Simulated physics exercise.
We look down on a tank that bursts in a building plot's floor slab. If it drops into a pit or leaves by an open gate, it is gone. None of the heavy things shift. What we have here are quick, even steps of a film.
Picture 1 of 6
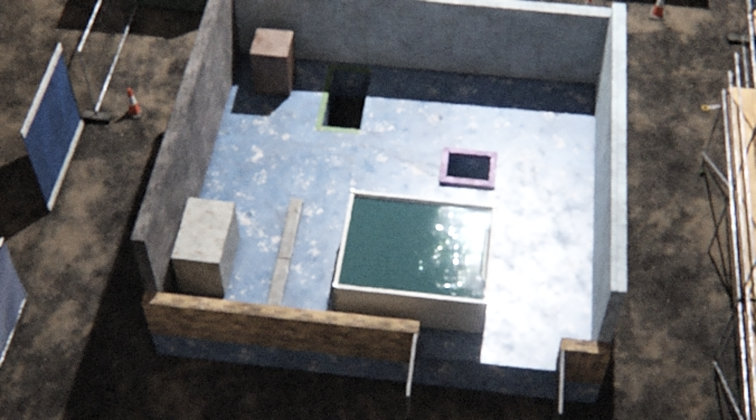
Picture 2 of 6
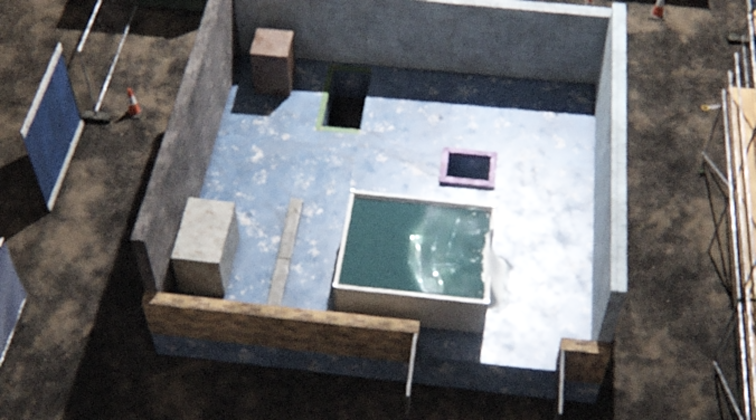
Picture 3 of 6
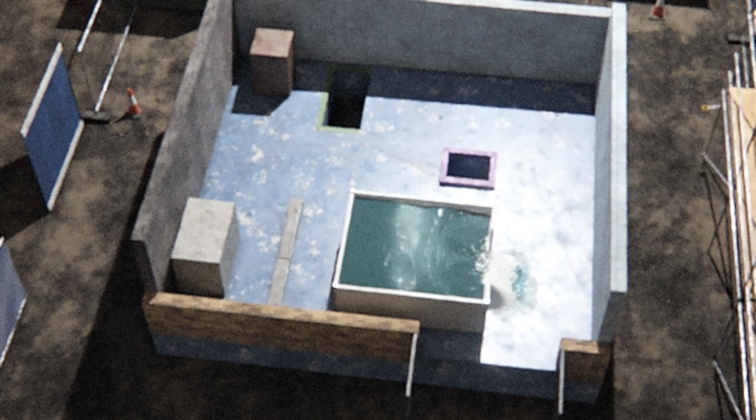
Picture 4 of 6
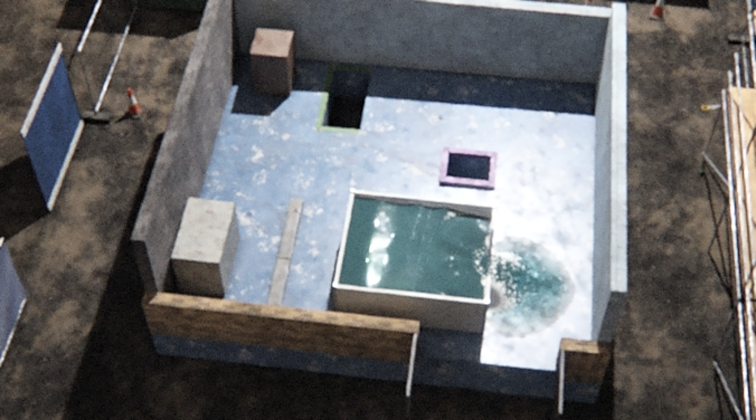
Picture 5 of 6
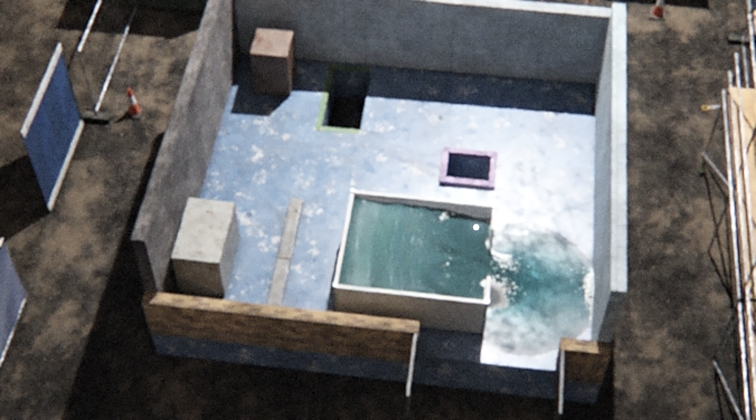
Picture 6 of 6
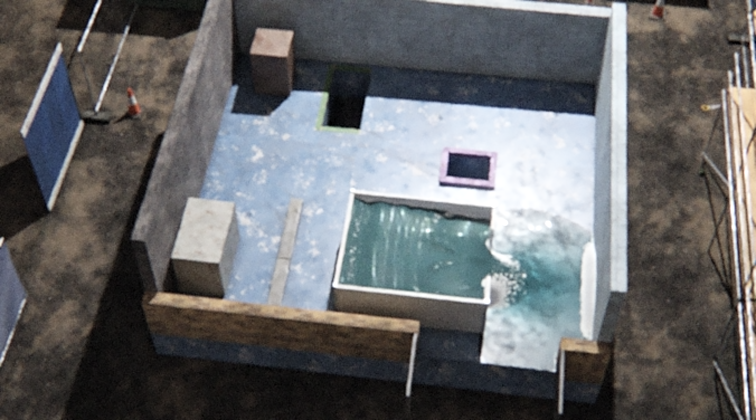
At first, a rectangular tank of green water sits whole and still on the pale floor slab of a walled building plot. Then its surface churns and water bursts from the right side, spreading rightward across the slab in a widening foamy patch that reaches the right wall as the tank's level drops.
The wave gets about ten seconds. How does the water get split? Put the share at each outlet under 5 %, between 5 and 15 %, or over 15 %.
Result: Gate: Upwards of fifteen per cent, green pit: Upwards of fifteen per cent, purple pit: Short of a twentieth.
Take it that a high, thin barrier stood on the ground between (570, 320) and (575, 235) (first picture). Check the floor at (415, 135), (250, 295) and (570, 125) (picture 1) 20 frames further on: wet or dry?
Untouched, untouched, swamped.
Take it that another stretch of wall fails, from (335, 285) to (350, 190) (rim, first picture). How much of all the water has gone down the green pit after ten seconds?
The green pit gets 40 per cent.
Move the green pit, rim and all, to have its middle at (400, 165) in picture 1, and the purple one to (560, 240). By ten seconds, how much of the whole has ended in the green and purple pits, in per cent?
I reckon green ends up with 0 percent and purple with 30 percent.
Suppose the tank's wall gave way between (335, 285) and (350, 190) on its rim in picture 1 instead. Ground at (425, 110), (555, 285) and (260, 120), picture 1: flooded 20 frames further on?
Result, in sequence: Untouched by the flood; untouched by the flood; inundated.
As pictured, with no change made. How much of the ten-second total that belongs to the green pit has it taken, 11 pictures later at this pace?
Around 0 percent.
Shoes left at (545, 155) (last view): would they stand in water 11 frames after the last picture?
Result: Inundated.
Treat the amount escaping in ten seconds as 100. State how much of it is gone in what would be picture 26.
My figure is about 20 in a hundred.
A moment on, water covers 15 % of the floor; the gate 1 %, the green pit 0 %, the purple pit 0 %.
Next, water covers 25 % of the floor; the gate 3 %, the green pit 0 %, the purple pit 0 %.
Then, water covers 40 % of the floor; the gate 8 %, the green pit 0 %, the purple pit 0 %.
Later, water covers 55 % of the floor; the gate 17 %, the green pit 6 %, the purple pit 0 %.
In the end, water covers 80 % of the floor; the gate 25 %, the green pit 17 %, the purple pit 0 %.
